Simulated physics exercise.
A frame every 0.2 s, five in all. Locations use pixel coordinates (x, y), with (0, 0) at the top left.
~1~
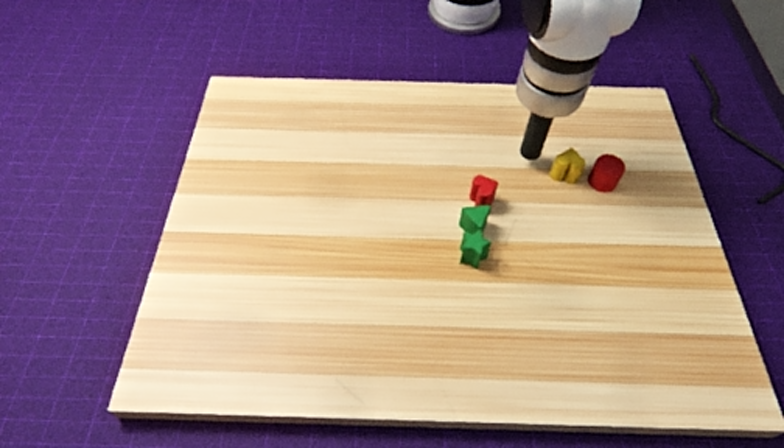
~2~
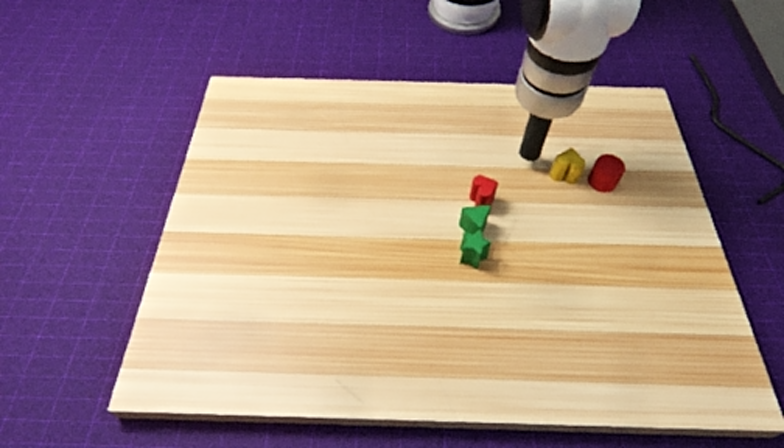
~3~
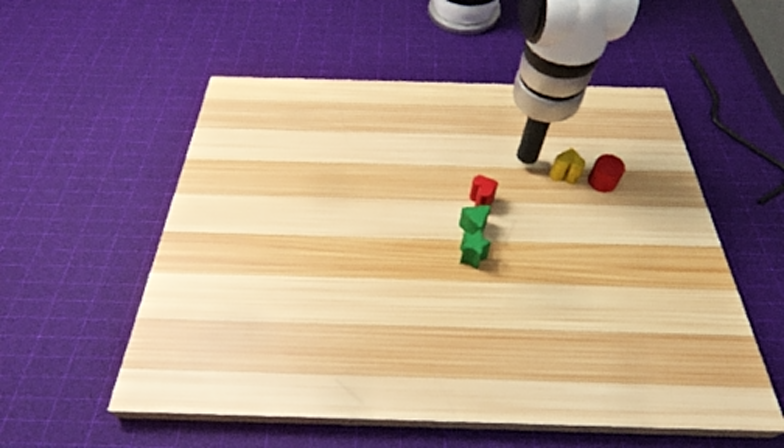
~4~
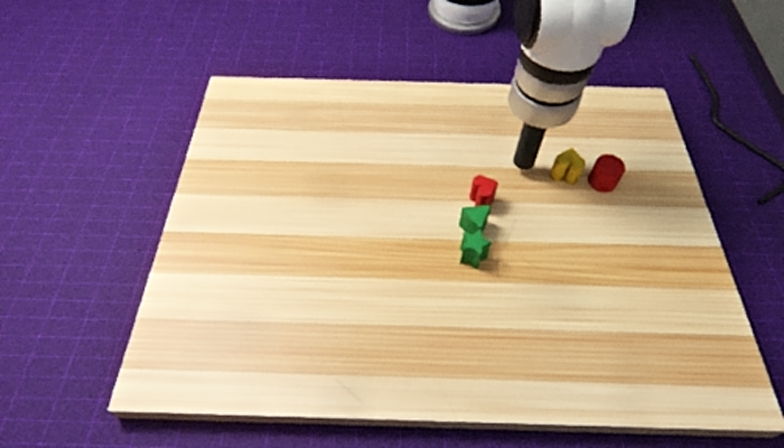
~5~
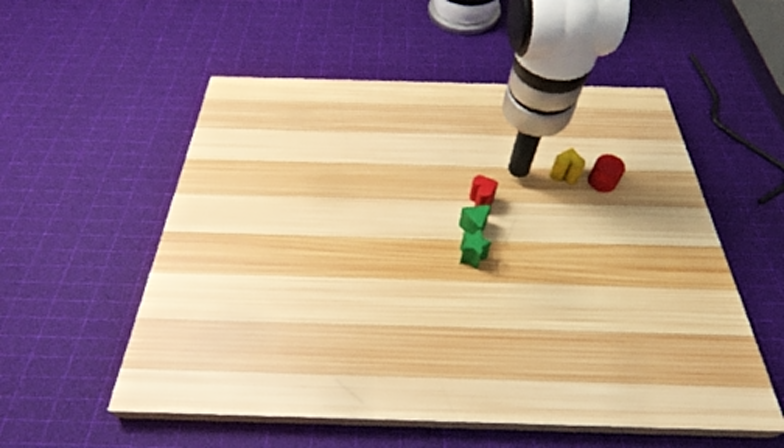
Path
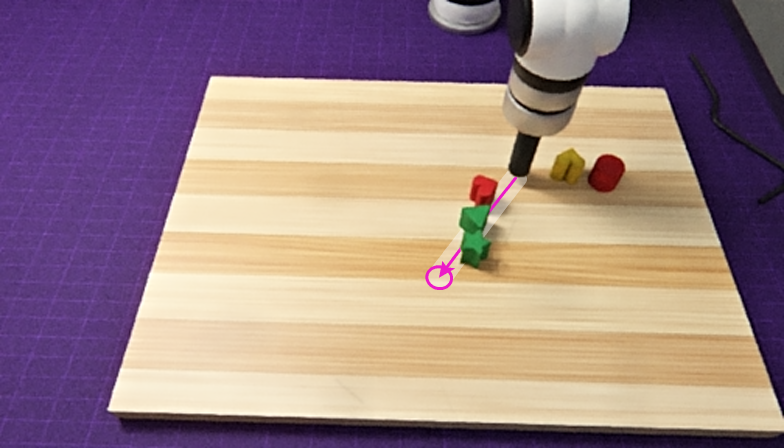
A robot arm with a dark rod moved slightly down and to the left over a striped wooden board, away from a yellow block, while the small red, green and yellow blocks stayed still.
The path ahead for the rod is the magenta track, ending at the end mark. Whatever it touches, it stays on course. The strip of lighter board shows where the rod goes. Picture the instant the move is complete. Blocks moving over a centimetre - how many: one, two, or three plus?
That makes 3 blocks or more.
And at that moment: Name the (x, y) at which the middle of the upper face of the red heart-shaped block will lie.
The point I'd pick in the picture is (464, 196).
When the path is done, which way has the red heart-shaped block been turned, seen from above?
Rotates clockwise.
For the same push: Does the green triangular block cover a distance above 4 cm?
It seems so.
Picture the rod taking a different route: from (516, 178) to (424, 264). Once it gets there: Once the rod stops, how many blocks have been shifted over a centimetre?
Three or more move.
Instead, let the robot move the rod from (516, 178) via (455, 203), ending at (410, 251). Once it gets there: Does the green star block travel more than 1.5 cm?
The answer is no.
Drawn move, in a line from (516, 178) to (439, 278).
What follows on the original path. One third of the way, rod (494, 200); red heart-shaped block (472, 190), turned 55° clockwise.
Two thirds of the way, rod (468, 234); green star block (474, 255), turned 15° anticlockwise; green triangular block (456, 240), turned 35° clockwise; red heart-shaped block (464, 196), turned 115° clockwise.
At the end, rod (441, 270); green star block (471, 270), turned 100° anticlockwise; green triangular block (425, 276), turned 60° clockwise; red heart-shaped block (464, 196), turned 115° clockwise; yellow heart-shaped block still.
